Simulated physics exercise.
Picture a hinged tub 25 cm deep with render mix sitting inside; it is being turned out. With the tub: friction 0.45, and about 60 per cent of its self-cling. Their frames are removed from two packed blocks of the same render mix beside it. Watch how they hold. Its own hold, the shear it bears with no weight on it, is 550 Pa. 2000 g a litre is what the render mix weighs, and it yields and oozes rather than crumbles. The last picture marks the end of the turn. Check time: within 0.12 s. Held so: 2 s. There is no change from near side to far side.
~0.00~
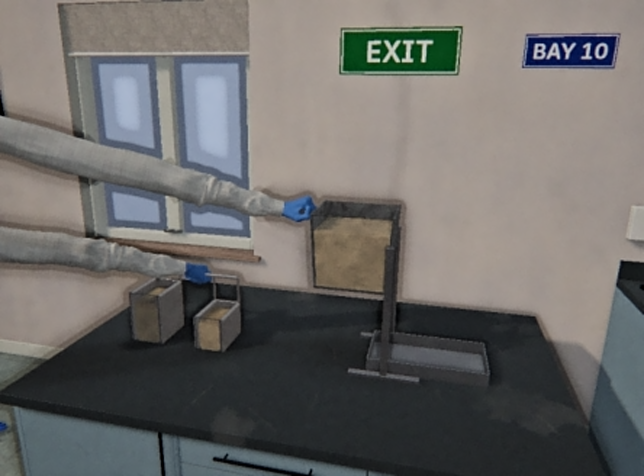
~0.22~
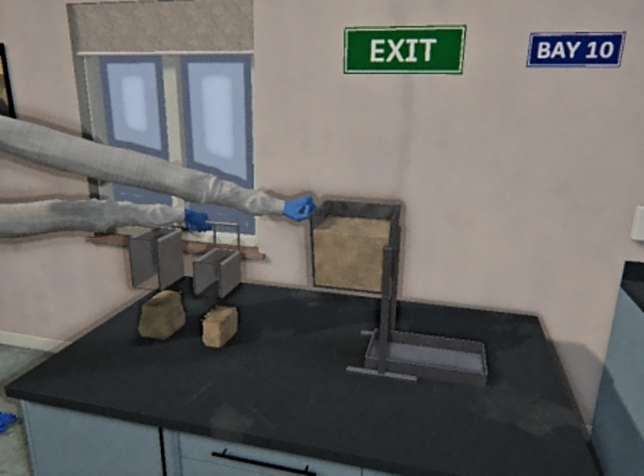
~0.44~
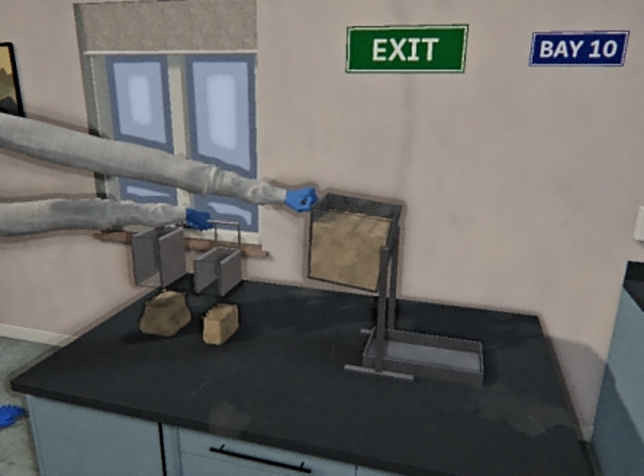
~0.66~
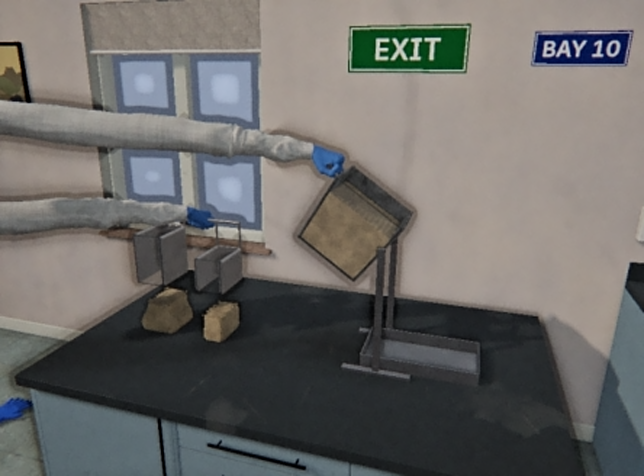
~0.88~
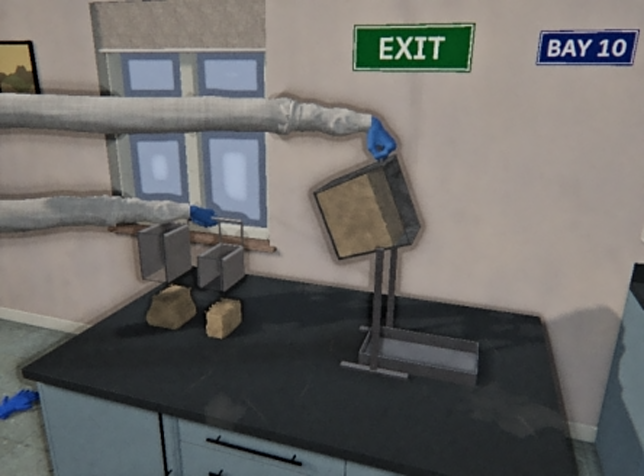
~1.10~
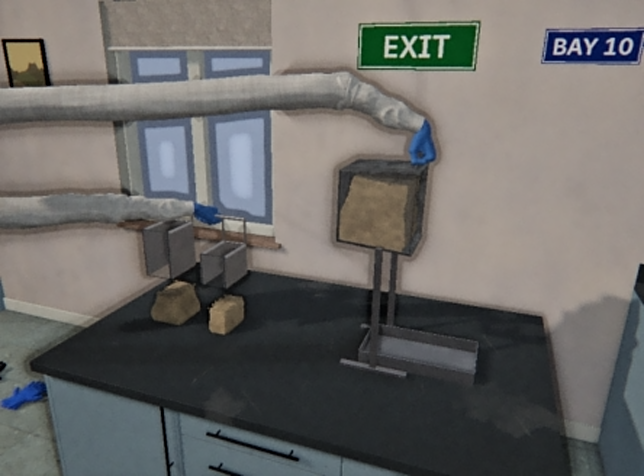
In a pink-walled room with a window, a green exit sign and a blue bay sign, the view looks slightly down on a dark-topped counter. Two grey-sleeved, blue-gloved arms reach from the left toward a grey tub of tan mix on a stand above a tray, and two smaller containers. The lower hand lifts the containers off two tan blocks, which slump slightly, then the upper hand turns the tub clockwise onto its side as the camera drifts left.
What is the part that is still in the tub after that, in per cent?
About 47 %.
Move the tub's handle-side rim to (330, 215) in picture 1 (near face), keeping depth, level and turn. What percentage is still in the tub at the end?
That would leave about 70 % in the tub.
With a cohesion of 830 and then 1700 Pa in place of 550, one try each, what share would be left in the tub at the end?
In turn about 60 %, 100 %.
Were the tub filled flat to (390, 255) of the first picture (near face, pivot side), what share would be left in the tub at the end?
I'd guess around 75 in a hundred.
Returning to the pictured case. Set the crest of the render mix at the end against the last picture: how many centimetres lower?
Roughly 12 cm.
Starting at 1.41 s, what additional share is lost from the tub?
That comes to some 10 per cent of the load.
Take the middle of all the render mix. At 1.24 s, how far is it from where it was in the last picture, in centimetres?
The shift is near 6 cm.
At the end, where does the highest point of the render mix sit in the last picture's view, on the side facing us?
Looking at the last picture, I'd put it at about (356, 213).
After 1.24 s, the tub is at 91 degrees and holds 83 %.
After 1.41 s, the tub is at 91 degrees and holds 58 %.
After 1.58 s, the tub is at 91 degrees and holds 49 %.
After 1.75 s, the tub is at 91 degrees and holds 48 %.
After 3.10 s, the tub is at 91 degrees and holds 47 %.
